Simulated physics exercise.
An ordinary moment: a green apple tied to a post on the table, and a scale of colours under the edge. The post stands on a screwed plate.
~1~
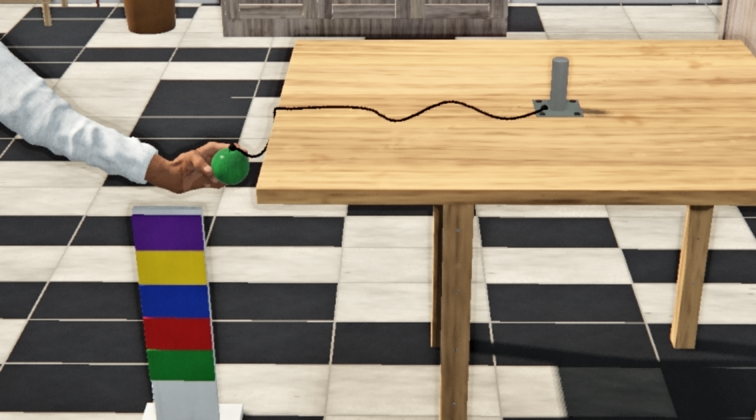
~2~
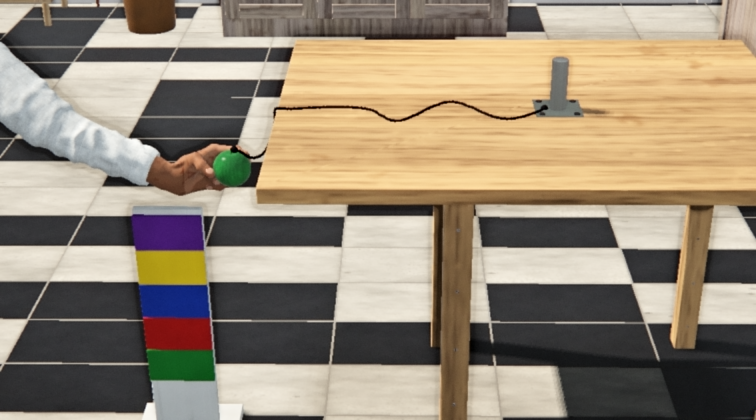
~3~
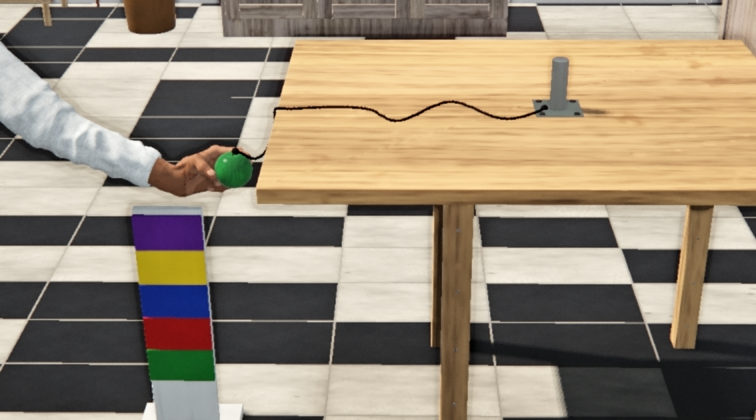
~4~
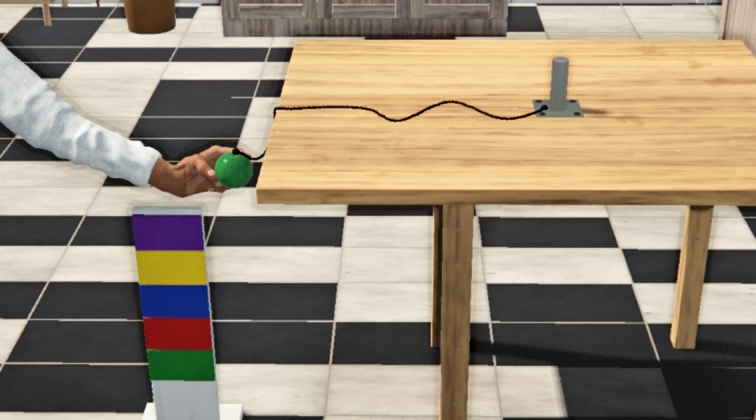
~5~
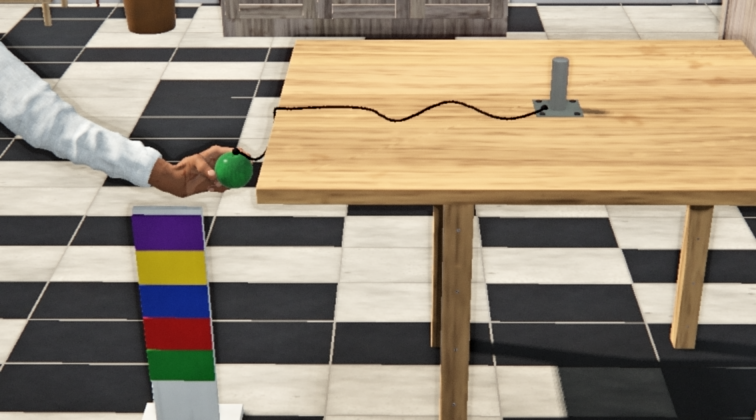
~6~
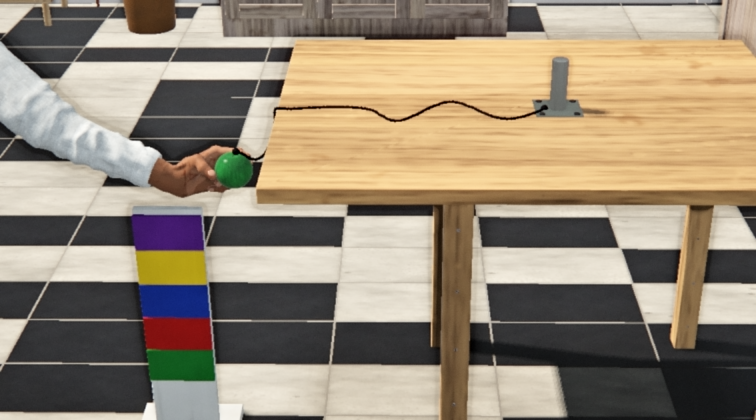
To begin with, a hand reaching in from the left holds a green ball-like object beside the table's edge, above a striped colour scale, with a dark wavy cord running to a metal post. The hand shifts very slightly right and down, then stays still, still gripping it.
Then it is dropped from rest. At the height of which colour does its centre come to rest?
Its middle rests at the yellow band.
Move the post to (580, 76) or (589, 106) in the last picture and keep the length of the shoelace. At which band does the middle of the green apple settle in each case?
One after the other, purple; purple.
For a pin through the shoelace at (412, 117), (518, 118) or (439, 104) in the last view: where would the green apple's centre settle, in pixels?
Near (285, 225), (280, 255) and (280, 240).
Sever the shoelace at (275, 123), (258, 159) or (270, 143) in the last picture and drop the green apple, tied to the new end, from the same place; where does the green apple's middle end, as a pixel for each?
About (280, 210), (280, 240) and (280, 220).
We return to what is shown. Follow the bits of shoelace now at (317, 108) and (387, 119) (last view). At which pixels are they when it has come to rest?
Near (276, 143) and (333, 113).
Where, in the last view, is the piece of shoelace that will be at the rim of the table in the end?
That spot is around (343, 107).
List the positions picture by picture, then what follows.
Green apple (230, 166); purple (168, 234); yellow (171, 269); blue (174, 302); red (178, 335); green (181, 366), in the first frame.
Green apple (232, 168); shoelace through (520, 117) (459, 103) (409, 118) (349, 107) (279, 112), in the second frame.
Green apple (233, 170), in the third frame.
Green apple (234, 170); shoelace through (520, 117) (459, 103) (409, 118) (349, 107) (279, 112), in the fourth frame.
Green apple (234, 170), in the fifth frame.
Green apple (234, 170); shoelace through (520, 117) (459, 103) (409, 118) (349, 107) (279, 112), in the sixth frame.
Soon after, apple near (262, 250); level with yellow.
Then, apple near (295, 265); level with yellow.
At rest, apple near (280, 268); level with yellow. The yellow one.
